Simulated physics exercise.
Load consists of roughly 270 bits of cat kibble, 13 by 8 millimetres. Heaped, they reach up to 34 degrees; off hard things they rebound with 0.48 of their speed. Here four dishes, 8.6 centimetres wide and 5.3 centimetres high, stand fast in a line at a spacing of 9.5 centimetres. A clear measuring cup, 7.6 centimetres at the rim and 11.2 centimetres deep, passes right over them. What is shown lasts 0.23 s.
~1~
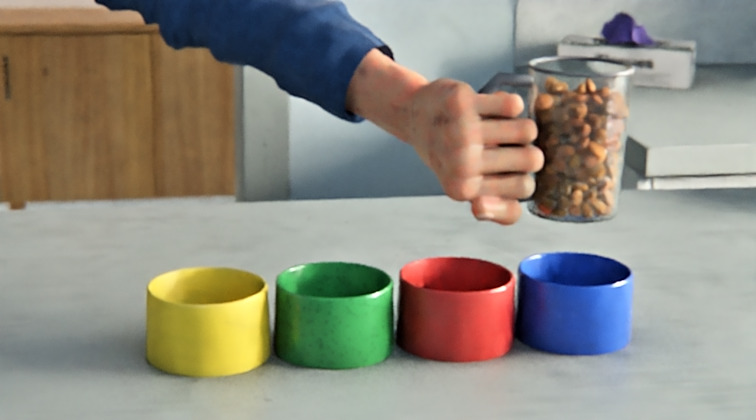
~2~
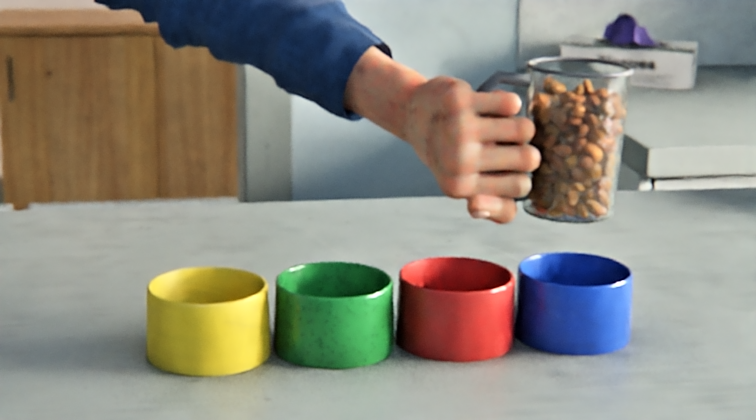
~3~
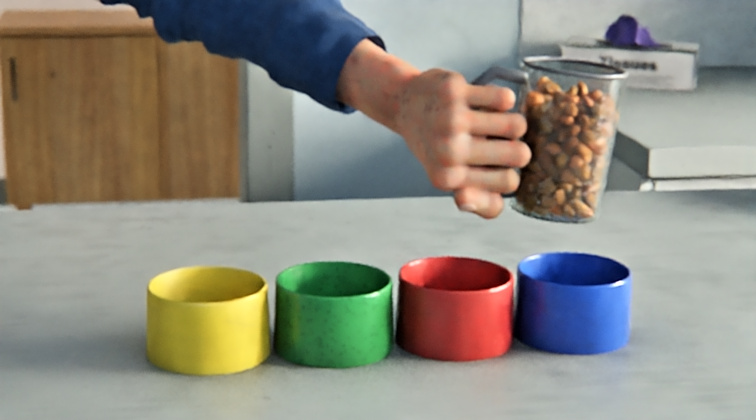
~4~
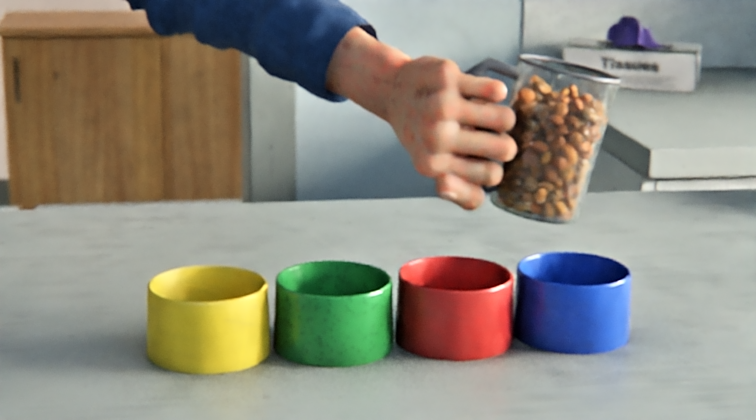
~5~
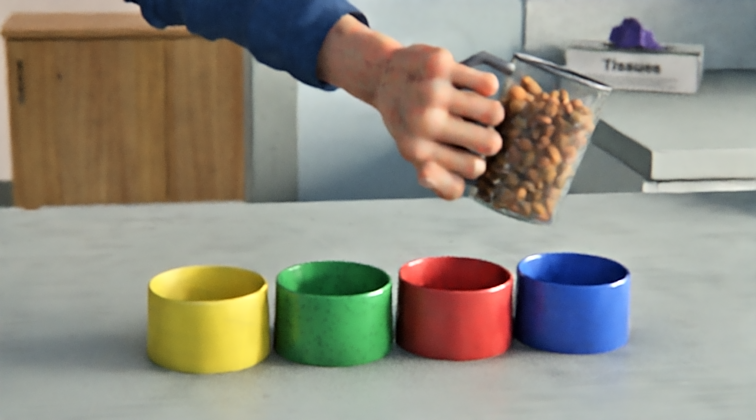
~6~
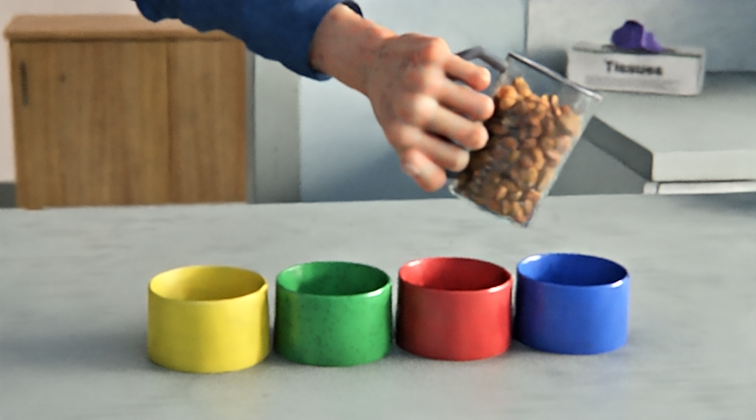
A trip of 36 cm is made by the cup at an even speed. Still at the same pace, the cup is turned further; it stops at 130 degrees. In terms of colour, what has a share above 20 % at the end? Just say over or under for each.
Result: Red: The share is going to stay within a fifth; blue: The share is going to stay within a fifth; green: The share is going to pass a fifth; yellow: The share is going to stay within a fifth; counter: The share is going to stay within a fifth.
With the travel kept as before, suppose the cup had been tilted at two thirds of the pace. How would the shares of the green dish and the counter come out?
Then green would get 10 and the counter 10.
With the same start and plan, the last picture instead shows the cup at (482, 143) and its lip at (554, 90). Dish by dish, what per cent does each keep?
Red 0, blue 0, green 0, yellow 90.
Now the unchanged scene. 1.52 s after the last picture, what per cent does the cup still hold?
Around 0 in a hundred.
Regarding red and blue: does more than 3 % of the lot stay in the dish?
Red: True, blue: False.
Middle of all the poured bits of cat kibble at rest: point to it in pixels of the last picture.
Around (329, 314).
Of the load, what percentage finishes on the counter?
About 10 %.
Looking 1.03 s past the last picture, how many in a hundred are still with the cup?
Roughly 0 per cent, give or take.
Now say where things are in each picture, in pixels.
The first frame shows cup at (577, 139), tilt 0 degrees, lip at (629, 66), moved 0.0 cm; middle of the pieces at (576, 149); blue dish at (575, 270); red dish at (457, 275); green dish at (334, 281); yellow dish at (207, 286).
The second frame shows cup at (574, 140), tilt 1 degrees, lip at (627, 68), moved 0.2 cm; middle of the pieces at (573, 150).
The third frame shows cup at (564, 140), tilt 5 degrees, lip at (623, 71), moved 0.9 cm; middle of the pieces at (563, 150).
The fourth frame shows cup at (551, 140), tilt 11 degrees, lip at (615, 78), moved 1.9 cm; middle of the pieces at (549, 150).
The fifth frame shows cup at (536, 141), tilt 18 degrees, lip at (607, 87), moved 3.1 cm; middle of the pieces at (533, 151).
The sixth frame shows cup at (521, 142), tilt 25 degrees, lip at (597, 96), moved 4.2 cm; middle of the pieces at (517, 151); blue dish at (573, 270); red dish at (455, 275); green dish at (334, 279); yellow dish at (208, 284).
Then, 0.62 s after the last picture, tilt 115 degrees; cup holds 90 %, red 5 %.
Then, 1.03 s after the last picture, tilt 130 degrees; cup holds 0 %, red 5 %, green 75 %, yellow 5 %.
Then, 1.52 s after the last picture, tilt 130 degrees; cup holds 0 %, red 5 %, green 75 %, yellow 5 %.
In the end, red 5 %, blue 0 %, green 75 %, yellow 5 %, counter 10 %.
